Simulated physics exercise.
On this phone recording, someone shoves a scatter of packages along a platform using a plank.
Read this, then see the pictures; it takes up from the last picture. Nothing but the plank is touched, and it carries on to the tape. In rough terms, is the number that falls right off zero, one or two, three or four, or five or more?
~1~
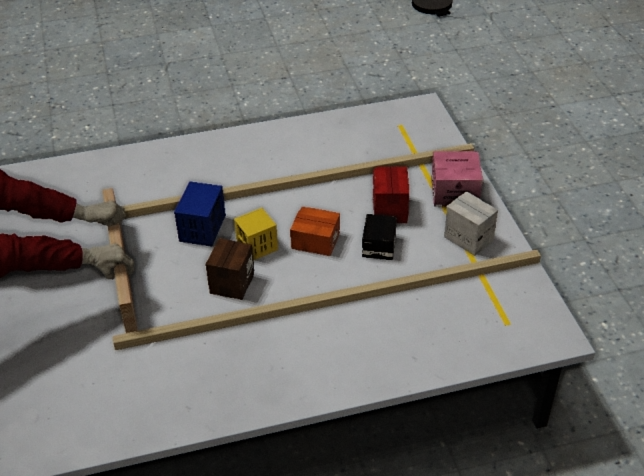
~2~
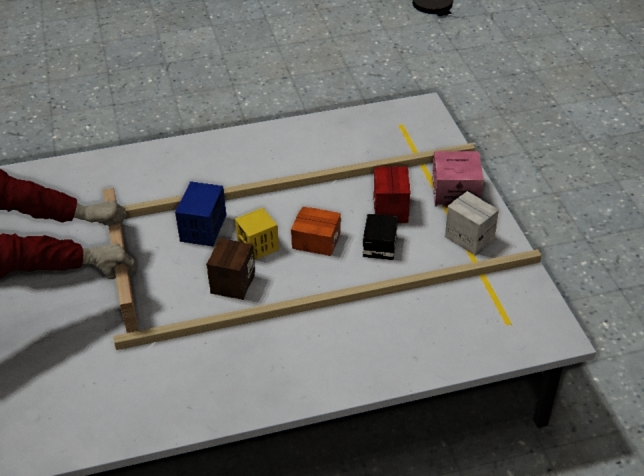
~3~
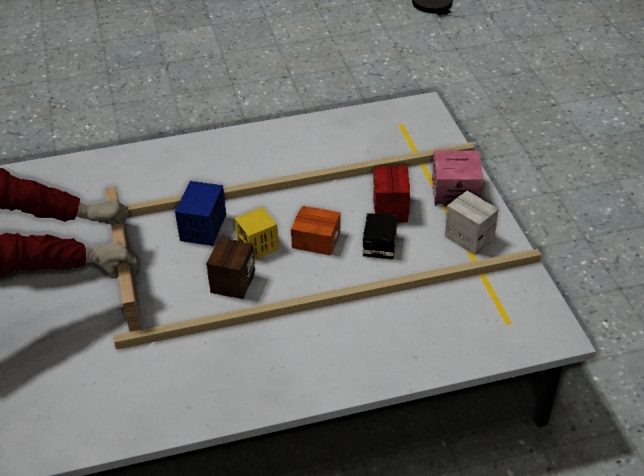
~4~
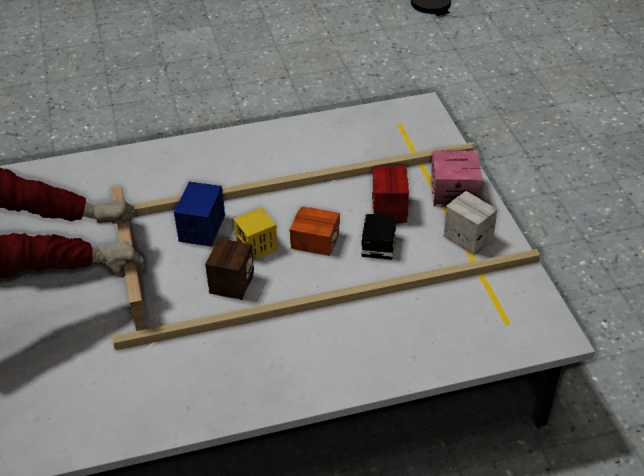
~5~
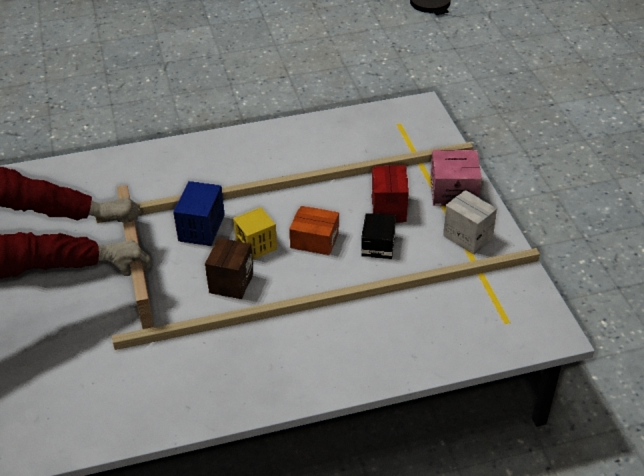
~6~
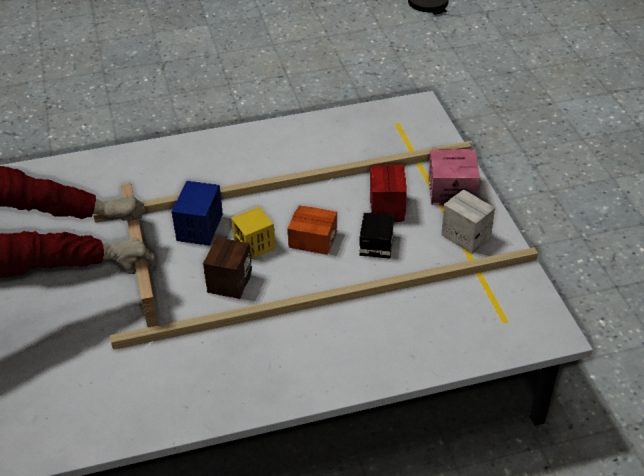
It is three or four.
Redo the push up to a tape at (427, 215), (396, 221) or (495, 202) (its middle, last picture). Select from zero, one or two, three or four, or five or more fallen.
3 or 4, 1 or 2, 5 or more.
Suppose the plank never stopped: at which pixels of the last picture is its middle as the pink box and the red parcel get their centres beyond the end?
With the pink box it sits around (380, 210), with the red parcel around (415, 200).
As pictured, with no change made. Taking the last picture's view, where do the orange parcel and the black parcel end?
Final positions - orange parcel around (489, 185), black parcel around (509, 220).
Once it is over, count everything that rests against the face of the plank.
Contact count: 3.
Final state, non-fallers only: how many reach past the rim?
The overhang total is 2.
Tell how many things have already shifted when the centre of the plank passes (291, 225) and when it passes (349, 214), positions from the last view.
Tally: 5; 7.
A little later, none off yet; pink box at rest near (453, 177); white box at rest near (468, 222); red parcel at rest near (388, 193).
Next, none off yet; pink box at rest near (453, 177); white box at rest near (468, 222); red parcel shifted a little near (396, 191).
Later still, none off yet; pink box shifted about its own width near (497, 165); white box shifted a little near (486, 216); red parcel shifted well along near (464, 176).
When it is over, the number that fall off is three or four; down, red parcel, white box and pink box.
